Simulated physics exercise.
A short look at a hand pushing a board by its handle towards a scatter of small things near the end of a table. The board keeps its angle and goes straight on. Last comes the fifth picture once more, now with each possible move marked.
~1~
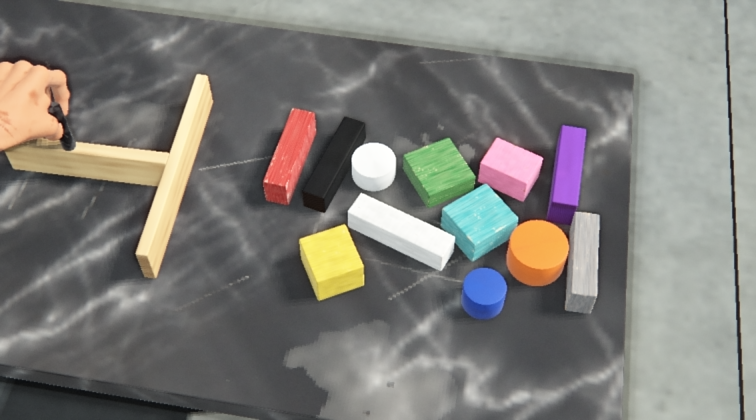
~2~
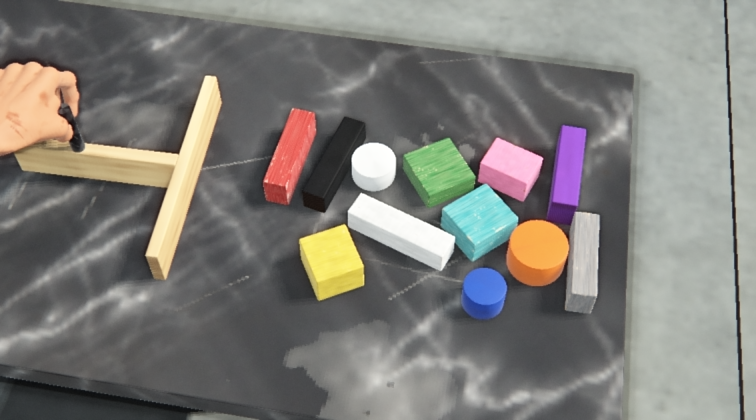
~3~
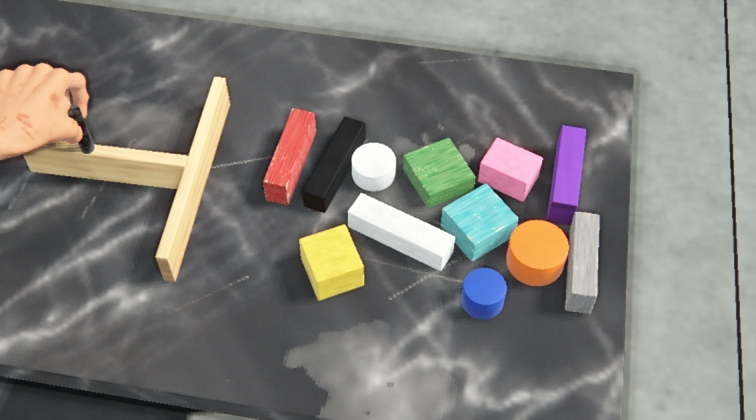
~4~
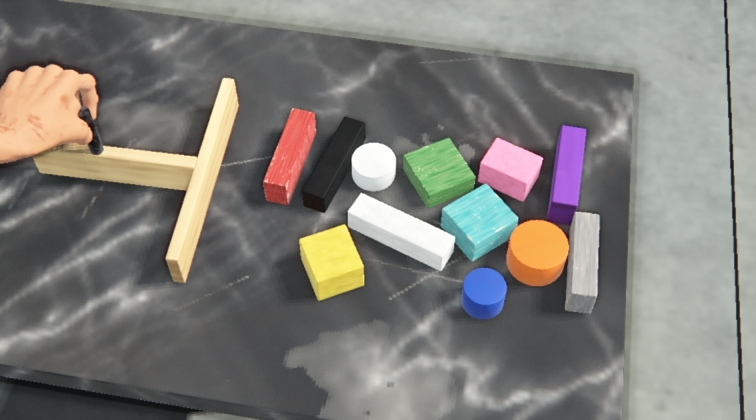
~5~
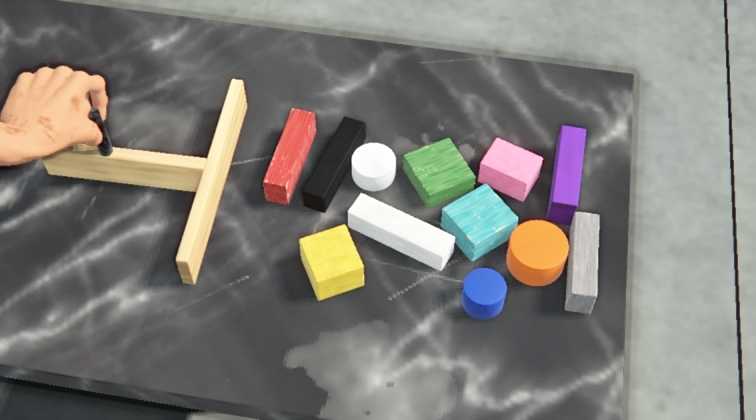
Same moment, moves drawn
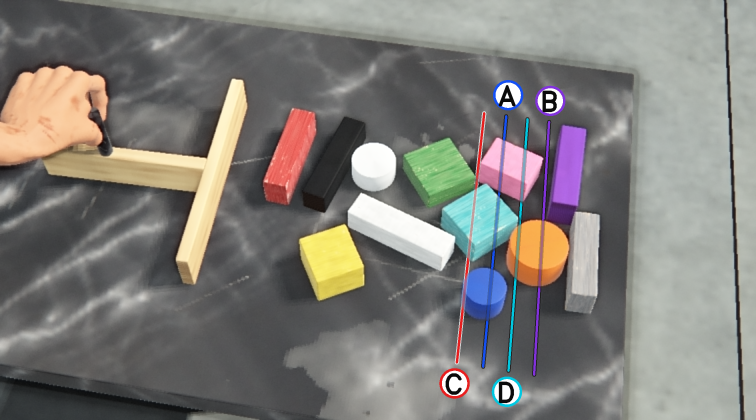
At first, a hand at the left grips the dark handle of a wooden T-shaped board on a dark marbled table, with colourful blocks, bars and round pieces scattered to the right. The hand then slides the board slowly rightward, narrowing the gap to the red bar, while the scattered pieces stay still.
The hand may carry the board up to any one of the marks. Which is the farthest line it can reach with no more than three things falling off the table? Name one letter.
It can go as far as A.
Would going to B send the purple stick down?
Yes.
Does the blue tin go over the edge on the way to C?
No.
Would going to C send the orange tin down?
By then, no.
On the marked copy, A at (496, 231); B at (542, 237); C at (472, 227); D at (519, 234).
Following A. Soon after the start, board (311, 178); yellow block (337, 264); green block (447, 172).
Later, board (415, 193); purple stick (638, 176); pink block (599, 172).
In the end, board (494, 205); purple stick over the edge; grey bar over the edge; three fallen.
As for the rest, B drops six; C is within the limit but short; D drops four.
